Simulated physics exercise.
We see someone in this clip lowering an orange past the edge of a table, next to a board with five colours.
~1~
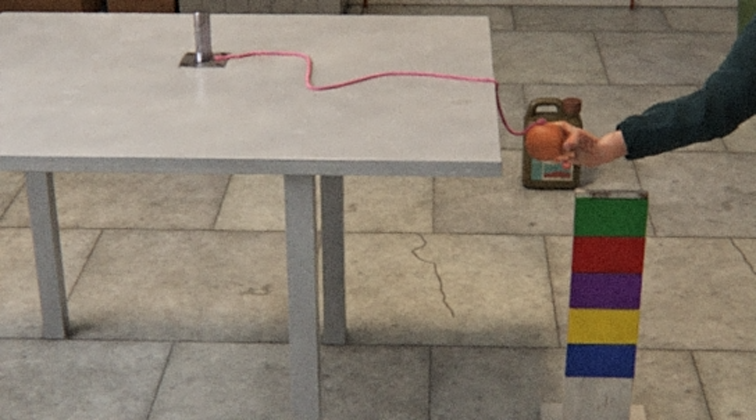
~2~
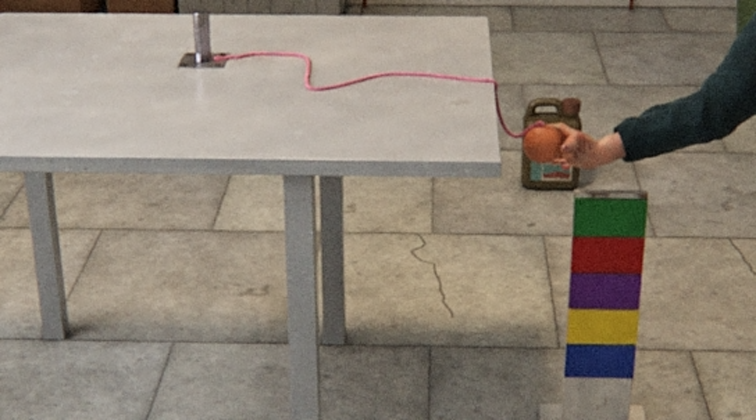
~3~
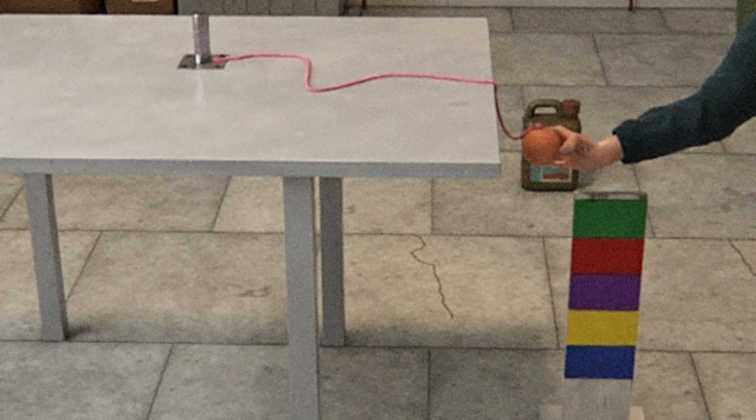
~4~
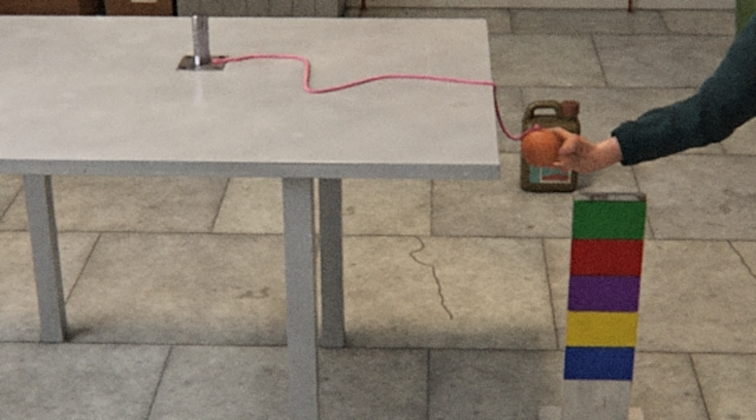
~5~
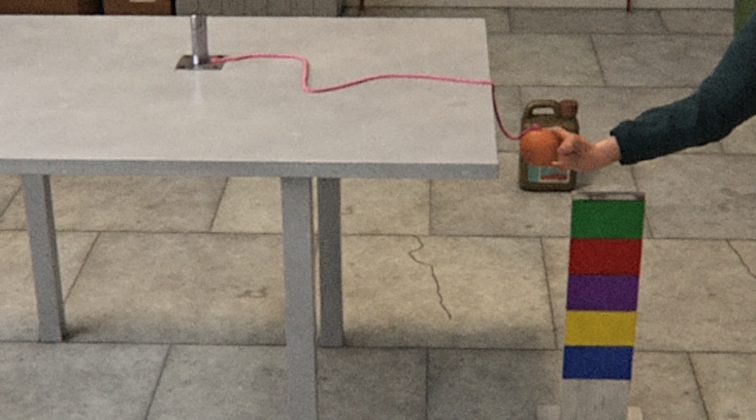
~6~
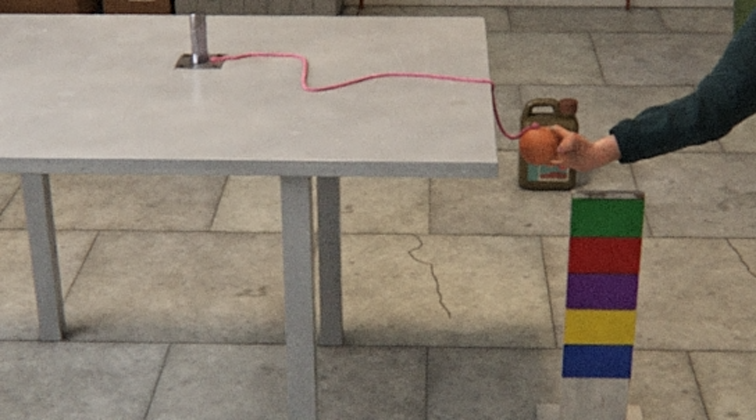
In a room with a stone-tiled floor, a hand held an orange ball tied to a pink cord that lay across a grey table, beside a stack of coloured blocks, and barely anything moved.
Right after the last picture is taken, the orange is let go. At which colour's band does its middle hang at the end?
The purple band.
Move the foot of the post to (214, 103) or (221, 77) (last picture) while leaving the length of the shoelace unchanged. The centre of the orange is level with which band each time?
First try: Yellow; second try: Yellow.
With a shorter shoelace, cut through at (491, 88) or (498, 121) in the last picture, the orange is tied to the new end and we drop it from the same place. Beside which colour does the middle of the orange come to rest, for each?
Taking them in turn, you'd get green, then red.
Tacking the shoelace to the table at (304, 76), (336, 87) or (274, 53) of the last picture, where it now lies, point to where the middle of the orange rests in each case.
Try 1: (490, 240); try 2: (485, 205); try 3: (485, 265).
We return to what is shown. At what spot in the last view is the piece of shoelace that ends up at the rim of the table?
You'll find it somewhere near (381, 75).
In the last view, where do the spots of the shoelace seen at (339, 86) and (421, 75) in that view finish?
End: (439, 71) and then (490, 114).
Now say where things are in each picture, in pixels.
In the first picture, orange (545, 142); green (611, 219); red (609, 256); purple (606, 292); yellow (604, 327); blue (601, 362).
In the second picture, orange (543, 144); shoelace through (253, 53) (309, 65) (330, 88) (404, 74) (488, 82).
In the third picture, orange (541, 146).
In the fourth picture, orange (540, 148); shoelace through (252, 56) (307, 67) (329, 90) (403, 77) (487, 84).
In the fifth picture, orange (539, 147).
In the sixth picture, orange (538, 146); shoelace through (250, 54) (305, 65) (327, 88) (401, 75) (485, 82).
A little later, orange near (474, 271); level with purple.
Next, orange near (488, 269); level with purple.
When it is over, orange near (485, 276); level with purple. The shoelace holds its middle at purple.
